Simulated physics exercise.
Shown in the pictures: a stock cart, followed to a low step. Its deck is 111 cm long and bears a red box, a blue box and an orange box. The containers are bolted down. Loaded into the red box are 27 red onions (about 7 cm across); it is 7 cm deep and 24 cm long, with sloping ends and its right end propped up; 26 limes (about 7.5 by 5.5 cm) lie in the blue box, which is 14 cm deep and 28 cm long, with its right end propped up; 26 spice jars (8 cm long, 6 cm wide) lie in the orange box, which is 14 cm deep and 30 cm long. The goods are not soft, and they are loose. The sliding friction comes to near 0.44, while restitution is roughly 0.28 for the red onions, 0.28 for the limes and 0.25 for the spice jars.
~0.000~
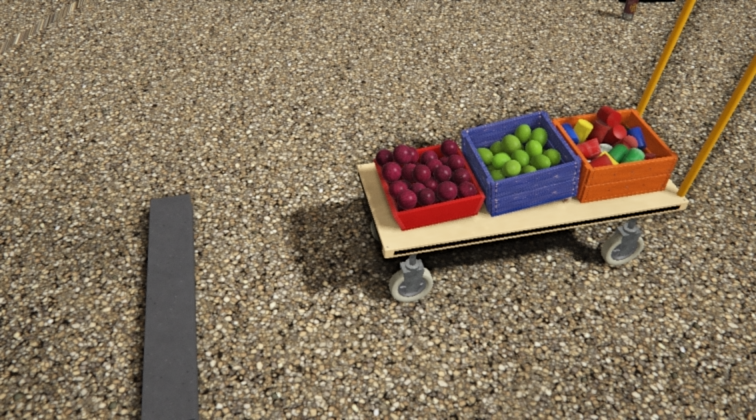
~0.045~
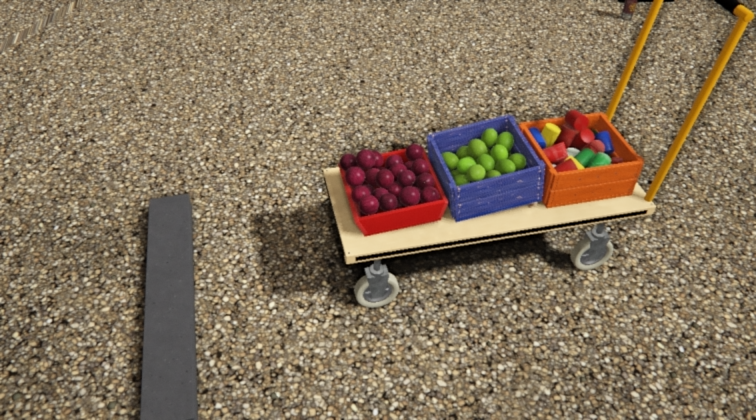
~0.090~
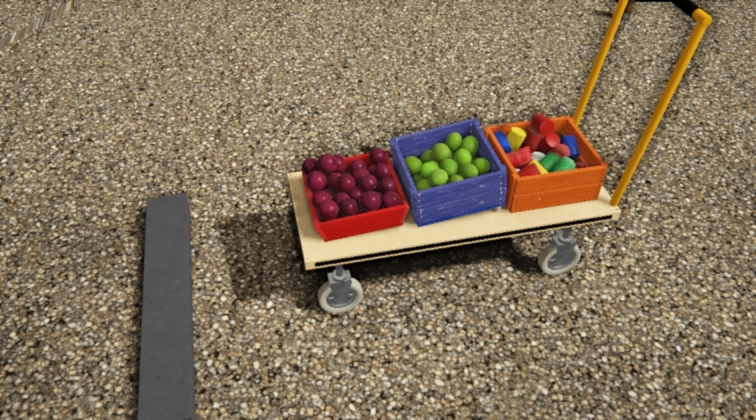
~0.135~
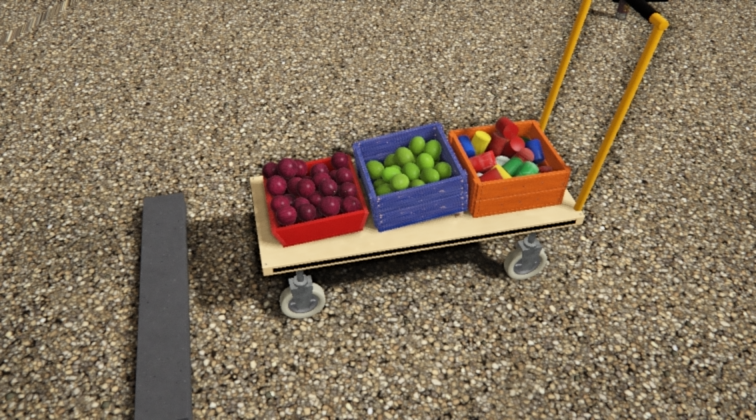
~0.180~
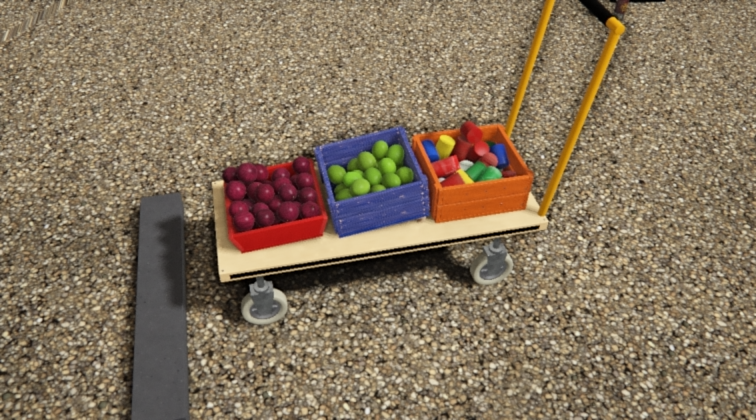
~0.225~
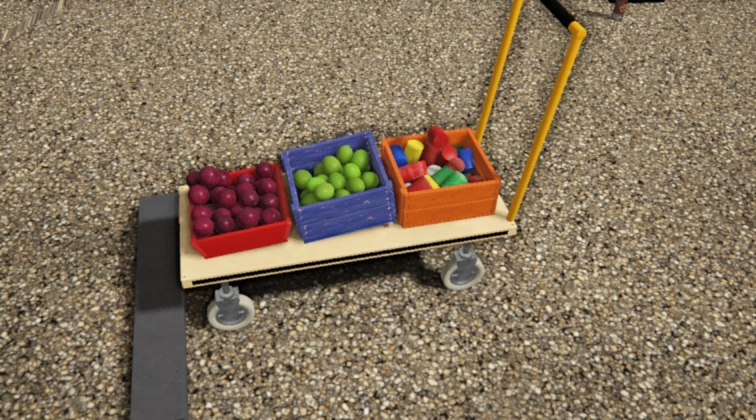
A flat cart with a pale wooden deck and a yellow-posted handle at its right end stands on pebbly ground, seen from above and to one side. It carries a red box of dark red onions at the left, a blue box of round green goods in the middle and an orange box of multicoloured items at the right. The cart rolls steadily left up to a low dark grey strip, its load staying in place, while the camera pans slightly.
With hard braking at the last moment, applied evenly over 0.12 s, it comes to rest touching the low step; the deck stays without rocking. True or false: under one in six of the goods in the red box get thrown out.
False, over one in six are thrown out.
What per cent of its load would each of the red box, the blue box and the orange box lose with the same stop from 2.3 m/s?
Red box 40 %, blue box 0 %, orange box 0 %.
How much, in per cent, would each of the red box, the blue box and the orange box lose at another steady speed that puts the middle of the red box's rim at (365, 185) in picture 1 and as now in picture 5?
Under that change it'd be red box at 30, blue box at 0 and orange box at 0 percent.
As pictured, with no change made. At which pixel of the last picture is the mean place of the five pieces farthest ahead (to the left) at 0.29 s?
The leading five average out near (158, 202).
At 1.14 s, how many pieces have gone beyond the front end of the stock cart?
Count: Approx. 16.
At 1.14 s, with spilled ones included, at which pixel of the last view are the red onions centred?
In the last picture they centre on about (66, 312).
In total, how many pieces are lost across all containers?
Roughly 16 in all.
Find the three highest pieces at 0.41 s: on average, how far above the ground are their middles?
On average roughly 54 centimetres up.
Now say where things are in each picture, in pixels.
In the first frame (each is followed by its nearest rim corner in this view; the camera pans a little), red box, (397, 214); orange box, (594, 169); 70 cm short of the stop; none out.
In the second frame, red box, (358, 219); orange box, (558, 174); 57 cm short of the stop.
In the third frame, red box, (318, 225); orange box, (521, 179); 45 cm short of the stop.
In the fourth frame, red box, (275, 230); orange box, (482, 183); 32 cm short of the stop.
In the fifth frame, red box, (232, 236); orange box, (443, 189); 20 cm short of the stop.
In the sixth frame, red box, (195, 242); orange box, (409, 194); stopping; none out.
After 0.29 s, red box 24 in, 3 out, blue box 26 in, 0 out and orange box 26 in, 0 out.
After 0.41 s, red box 16 in, 11 out, blue box 26 in, 0 out and orange box 25 in, 1 out.
After 0.64 s, red box 11 in, 16 out, blue box 25 in, 1 out and orange box 26 in, 0 out.
Outcome (at 1.14 s), red box 11 in, 16 out, blue box 25 in, 1 out and orange box 26 in, 0 out. Asked share, 16 of 27, 59 per cent.
